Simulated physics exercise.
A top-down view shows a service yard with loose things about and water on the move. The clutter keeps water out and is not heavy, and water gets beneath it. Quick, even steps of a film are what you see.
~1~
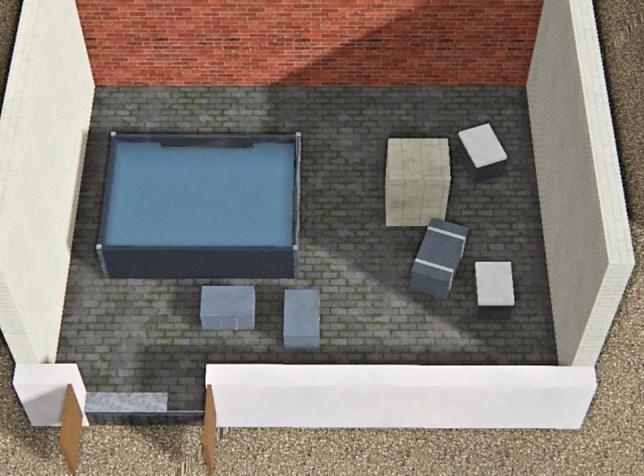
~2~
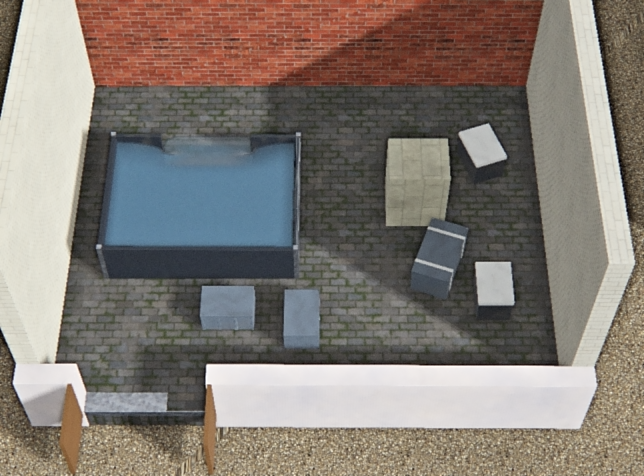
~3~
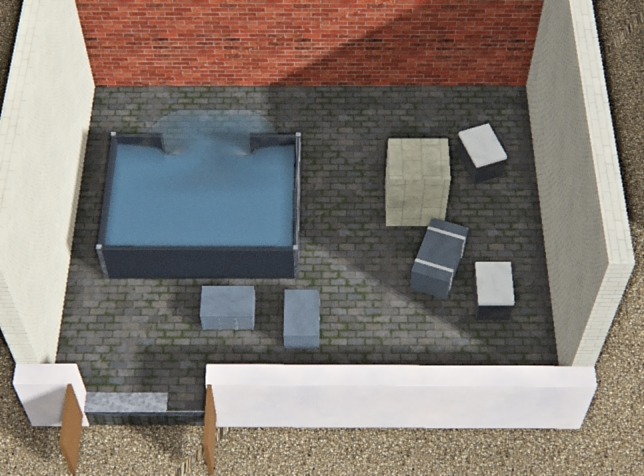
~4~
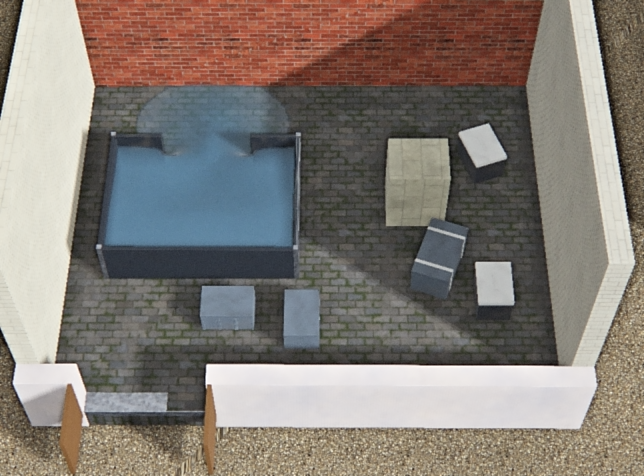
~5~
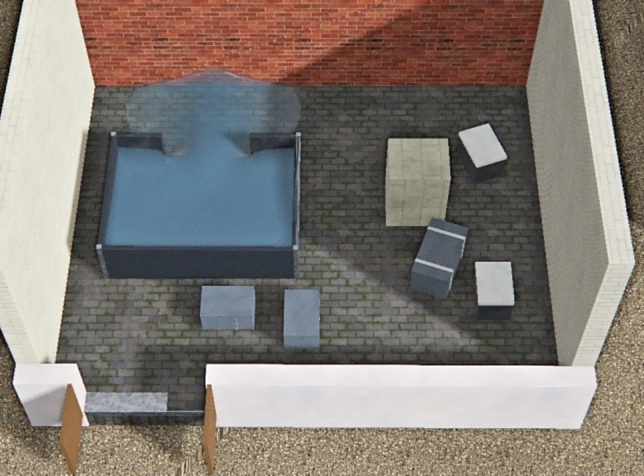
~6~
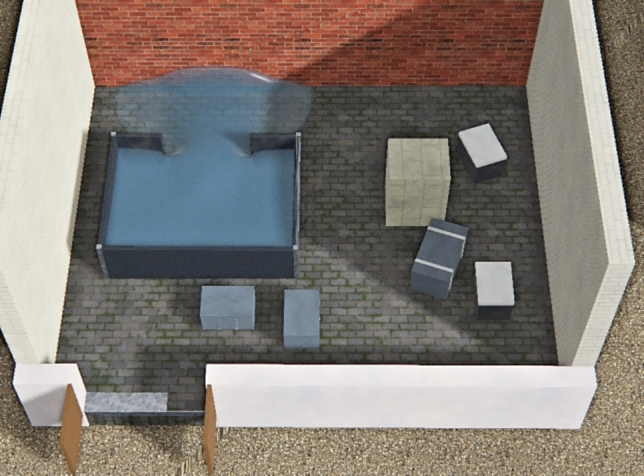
Water poured out through a gap in the back of a big blue tank and fanned across the dark paving toward the brick wall, while the boxes scattered around the yard stayed put.
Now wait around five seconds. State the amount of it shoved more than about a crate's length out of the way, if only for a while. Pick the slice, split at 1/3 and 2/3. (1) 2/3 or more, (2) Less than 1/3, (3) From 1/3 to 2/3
(2) Less than 1/3.
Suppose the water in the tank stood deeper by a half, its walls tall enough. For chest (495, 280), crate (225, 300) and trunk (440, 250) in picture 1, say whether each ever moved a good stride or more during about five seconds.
The first reached the mark, the second stopped before it, the third reached the mark.
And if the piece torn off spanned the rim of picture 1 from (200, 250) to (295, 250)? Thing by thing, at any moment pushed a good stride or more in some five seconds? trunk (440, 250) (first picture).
My verdict on that one: Stays short of it.
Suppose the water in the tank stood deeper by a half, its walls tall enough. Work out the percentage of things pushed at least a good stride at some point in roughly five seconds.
My estimate is around 60 percent.
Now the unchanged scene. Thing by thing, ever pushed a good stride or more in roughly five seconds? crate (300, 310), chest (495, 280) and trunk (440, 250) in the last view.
As listed: Never so far, never so far, less than that.
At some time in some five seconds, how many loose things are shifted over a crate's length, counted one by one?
I make it 1 of them.
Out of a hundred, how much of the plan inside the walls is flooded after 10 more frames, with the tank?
Close to 45 per cent, tank included.
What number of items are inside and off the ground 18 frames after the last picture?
Counted: 0.
A moment on, 0 of 5 are well off their spots; 0 afloat.
Next, 0 of 5 are well off their spots; 0 afloat.
Later, 0 of 5 are well off their spots; 0 afloat.
In the end, 1 of 5 are well off their spots, and 1 have been at some point; 0 afloat.
